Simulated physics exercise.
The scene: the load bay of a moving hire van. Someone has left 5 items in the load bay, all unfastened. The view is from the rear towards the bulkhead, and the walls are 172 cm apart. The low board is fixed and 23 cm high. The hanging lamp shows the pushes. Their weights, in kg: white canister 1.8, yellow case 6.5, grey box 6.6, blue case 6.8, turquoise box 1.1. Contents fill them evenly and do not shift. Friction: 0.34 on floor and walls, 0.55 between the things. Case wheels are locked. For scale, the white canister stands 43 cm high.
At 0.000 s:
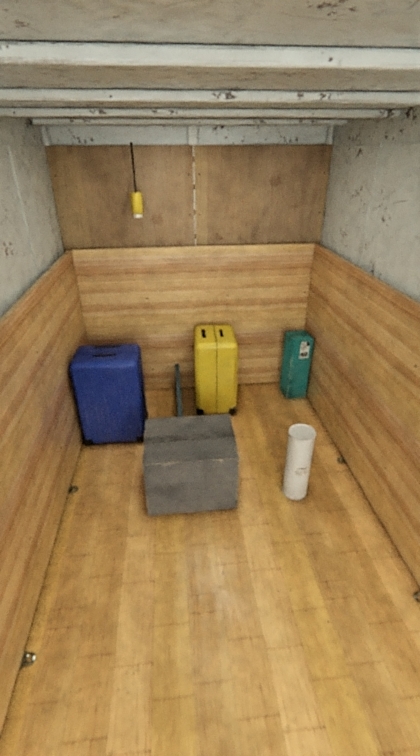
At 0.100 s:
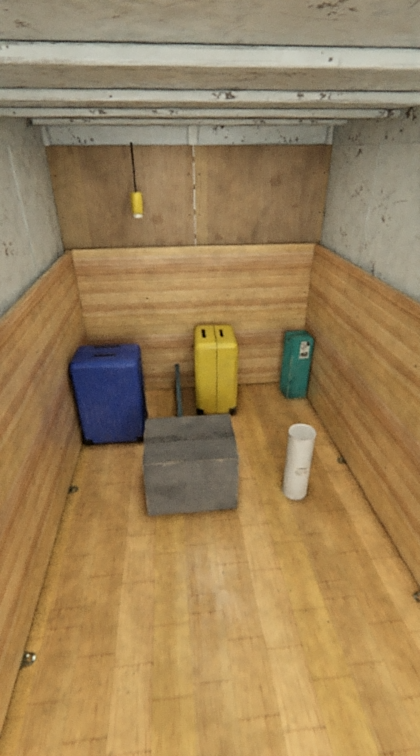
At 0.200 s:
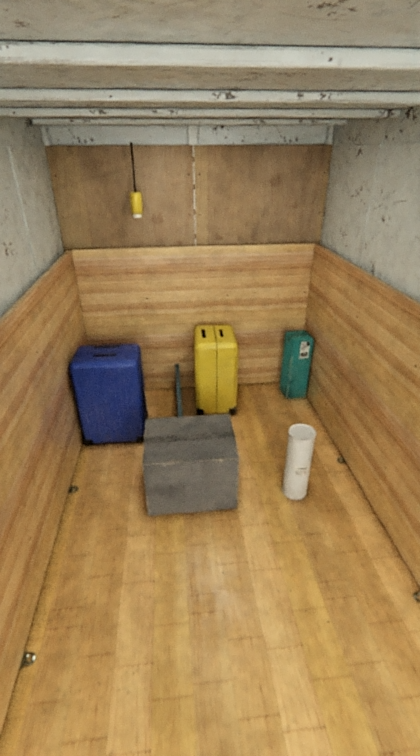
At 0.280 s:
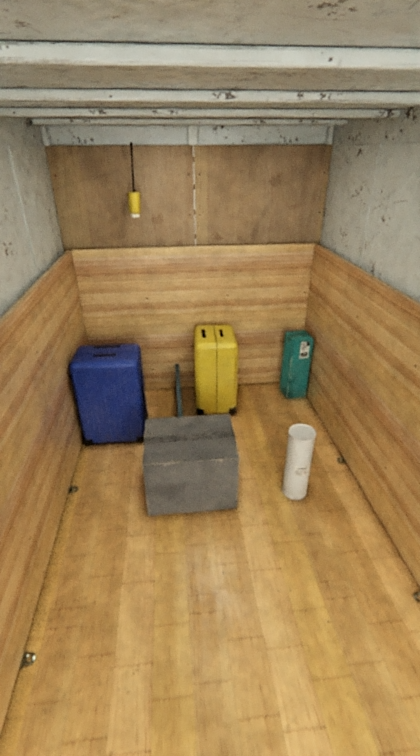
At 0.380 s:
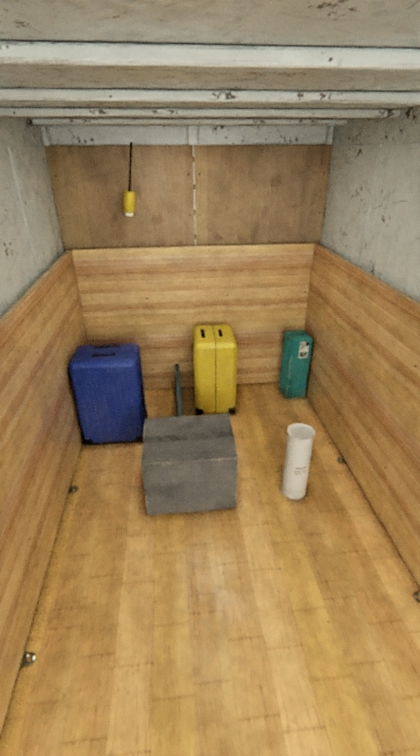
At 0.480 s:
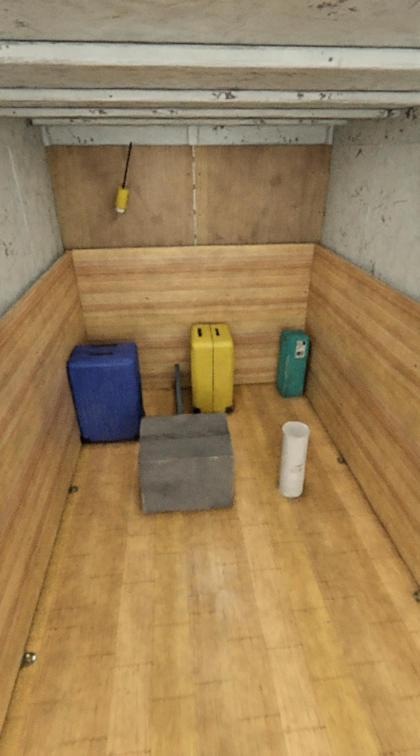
We see a wood-lined load bay holding blue and yellow cases, a turquoise box, a grey box and a white canister; the hanging yellow lamp swings to the left, then the items shift very slightly left.
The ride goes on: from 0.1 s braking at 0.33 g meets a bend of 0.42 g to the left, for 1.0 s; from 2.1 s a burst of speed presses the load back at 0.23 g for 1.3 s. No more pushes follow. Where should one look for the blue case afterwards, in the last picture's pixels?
It ends at about (109, 392).
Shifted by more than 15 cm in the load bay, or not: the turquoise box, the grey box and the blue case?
The turquoise box leaves its spot; the grey box leaves its spot; the blue case keeps its place.
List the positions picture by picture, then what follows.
The first frame shows no push; blue case (112, 394); white canister (298, 462).
The second frame shows no push; grey box (190, 463); turquoise box (296, 365).
The third frame shows force 0.13 g forwards, 0.17 g left; white canister (298, 462); yellow case (215, 370).
The fourth frame shows force 0.24 g forwards, 0.30 g left; grey box (190, 463); turquoise box (296, 365).
The fifth frame shows force 0.33 g forwards, 0.42 g left; white canister (297, 462); yellow case (214, 369).
The sixth frame shows force 0.33 g forwards, 0.42 g left; blue case (109, 393) moved 3 cm; grey box (186, 461) moved 3 cm.
After 0.68 s, force 0.33 g forwards, 0.42 g left; blue case moved 4 cm near (109, 392); white canister 17° off upright; turquoise box moved 14 cm.
After 0.98 s, force 0.16 g forwards, 0.20 g left; blue case moved 4 cm near (109, 392); white canister on its side; turquoise box 7° off upright.
After 1.28 s, no push; blue case moved 4 cm near (109, 392); white canister on its side; turquoise box 23° off upright.
After 2.98 s, force 0.23 g backwards; blue case moved 4 cm near (109, 392); white canister on its side; turquoise box 38° off upright.
In the end (3.9 s), toppled in the load bay, white canister and turquoise box; not toppled but over 15 cm from the start, grey box; the other 2 under 15 cm from the start. In the last view, blue case near (109, 392).
